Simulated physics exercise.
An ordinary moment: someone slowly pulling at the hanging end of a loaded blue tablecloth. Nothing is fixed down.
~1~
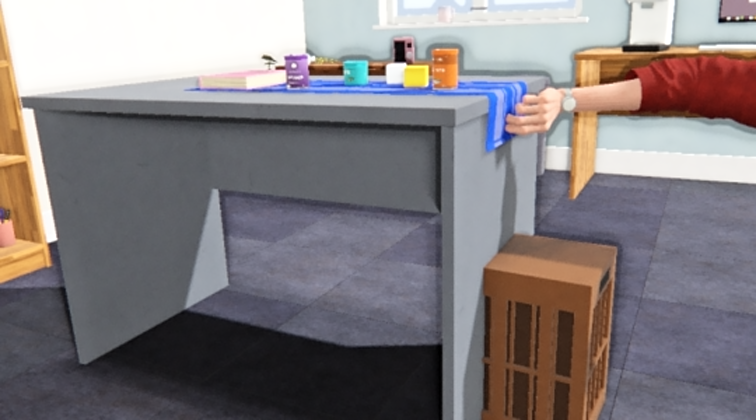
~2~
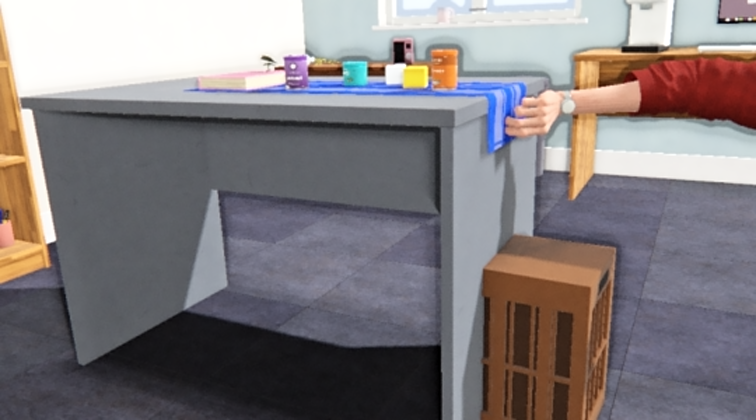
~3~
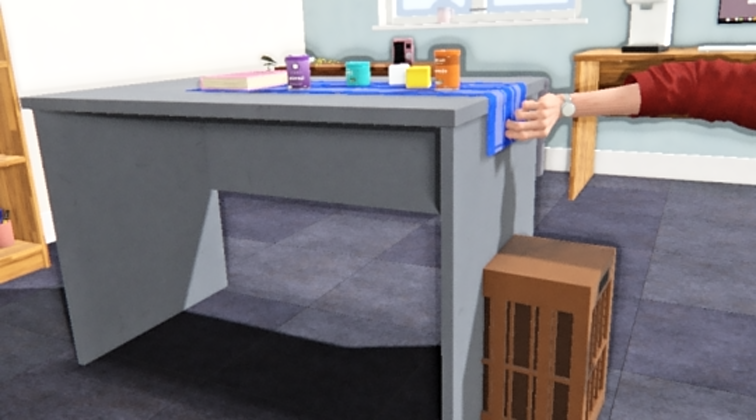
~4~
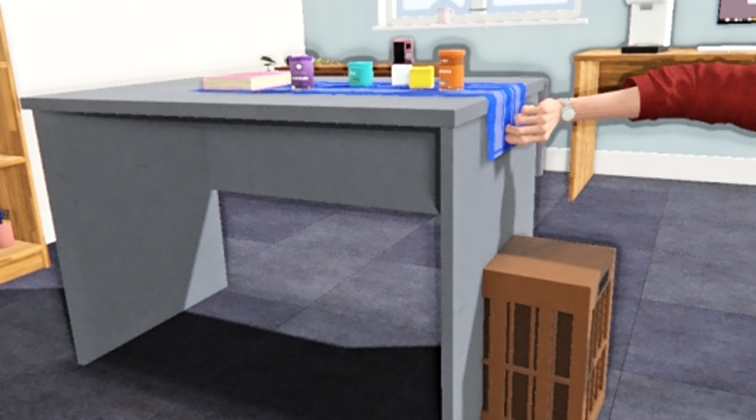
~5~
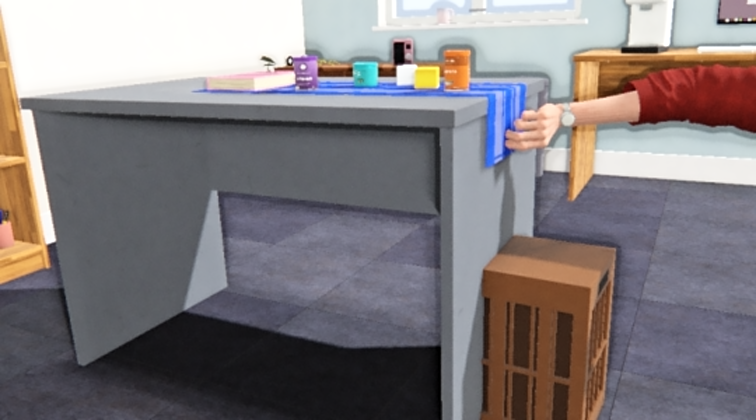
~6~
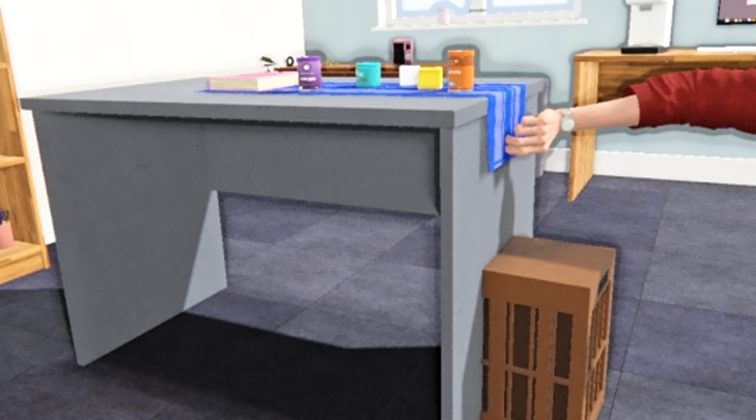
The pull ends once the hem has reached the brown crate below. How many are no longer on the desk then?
Over the edge go two.
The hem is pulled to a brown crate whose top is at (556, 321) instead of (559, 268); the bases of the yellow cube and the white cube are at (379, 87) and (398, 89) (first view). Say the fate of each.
The yellow cube is carried off, the white cube comes down.
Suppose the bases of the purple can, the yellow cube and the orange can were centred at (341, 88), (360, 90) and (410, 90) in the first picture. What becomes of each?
The purple can holds on; the yellow cube keeps its place on top; the orange can tumbles off.
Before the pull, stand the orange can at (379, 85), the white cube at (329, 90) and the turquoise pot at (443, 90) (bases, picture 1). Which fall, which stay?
The orange can holds on; the white cube does not fall; the turquoise pot tumbles off.
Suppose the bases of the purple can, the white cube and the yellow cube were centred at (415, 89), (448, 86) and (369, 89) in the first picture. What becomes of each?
The purple can is carried off, the white cube drops off, the yellow cube survives.
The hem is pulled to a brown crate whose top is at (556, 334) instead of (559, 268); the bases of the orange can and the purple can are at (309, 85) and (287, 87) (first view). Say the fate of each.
The orange can remains up, the purple can does not fall.
Early on, hem near (507, 189); all still up.
Midway, hem near (508, 227); orange can gone.
Near the end, hem on the crate; orange can and yellow cube gone.
Finally, hem on the crate; orange can and yellow cube gone. The desk loses two.
